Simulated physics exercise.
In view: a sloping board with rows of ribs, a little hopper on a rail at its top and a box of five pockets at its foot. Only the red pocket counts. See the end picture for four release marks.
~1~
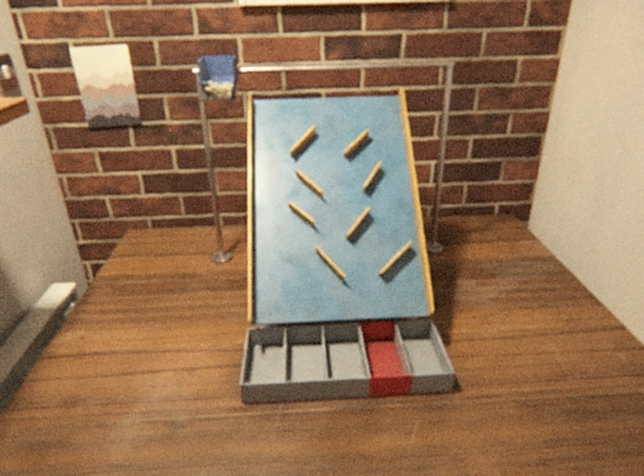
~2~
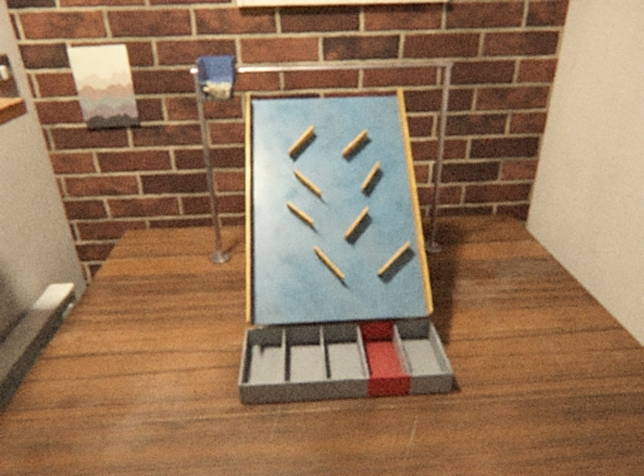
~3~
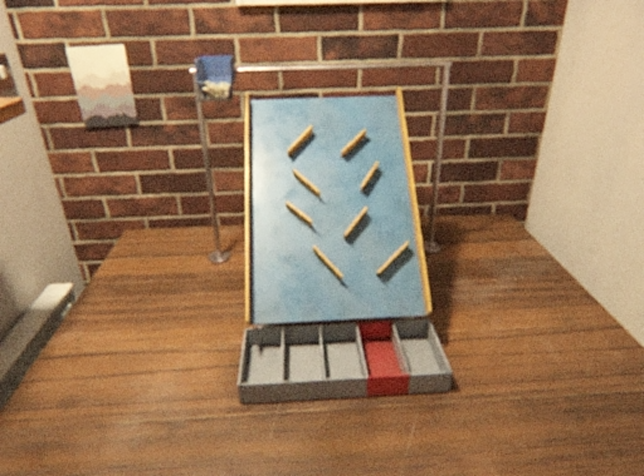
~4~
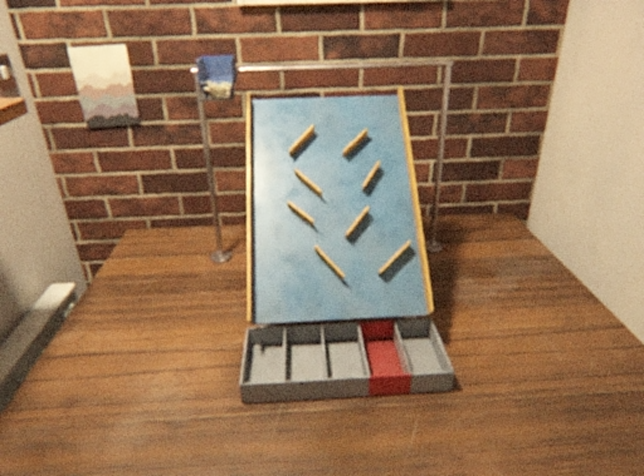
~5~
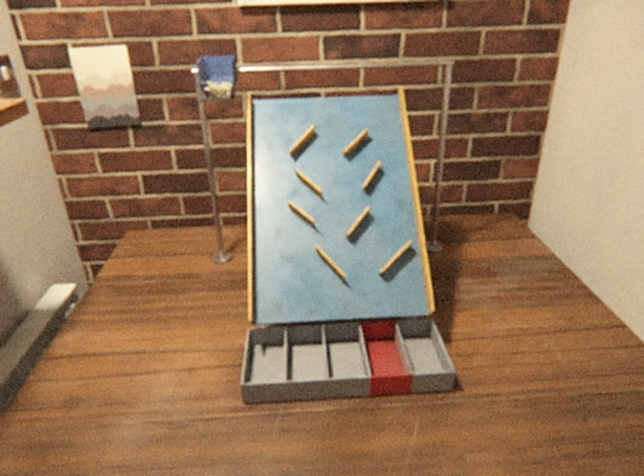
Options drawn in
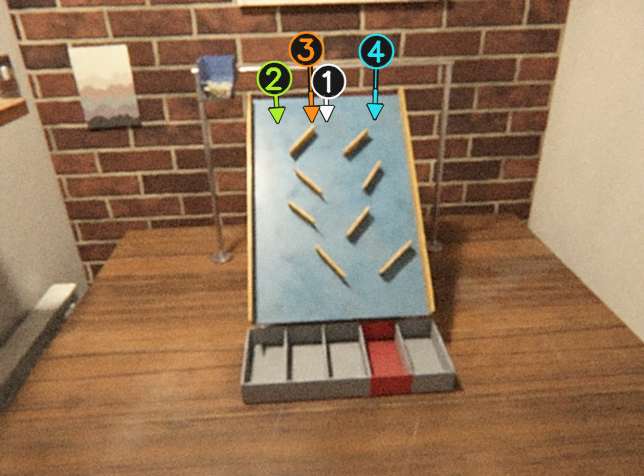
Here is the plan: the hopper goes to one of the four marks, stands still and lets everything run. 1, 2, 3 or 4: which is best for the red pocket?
1 works best here.
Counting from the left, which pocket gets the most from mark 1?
The fourth from the left.
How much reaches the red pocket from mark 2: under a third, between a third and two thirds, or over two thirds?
Under a third.
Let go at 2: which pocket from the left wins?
The first.
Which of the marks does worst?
Mark 2.
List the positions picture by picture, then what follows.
Hopper (220, 91), white beans, door shut, in the first picture.
Ribs (289, 151) to (313, 126), (343, 152) to (367, 129), (294, 170) to (321, 193), in the second picture.
Ribs (362, 187) to (378, 161), (286, 202) to (312, 221), (345, 234) to (367, 207), in the third picture.
Ribs (315, 246) to (344, 276), (380, 272) to (411, 241), in the fourth picture.
Red pocket (391, 383), number 4 of 5 from the left, in the fifth picture.
On the marked copy, mark 1 meets the board at (326, 115); mark 2 meets the board at (277, 117); mark 3 meets the board at (311, 116); mark 4 meets the board at (374, 113).
Choosing 1, the larger part in the red pocket, about a tenth in other pockets.
Choosing 2, just a few in the red pocket, almost all in other pockets.
Choosing 3, roughly a third in the red pocket, roughly two thirds in other pockets.
Choosing 4, roughly a third in the red pocket, roughly half in other pockets, about a tenth held on the board.
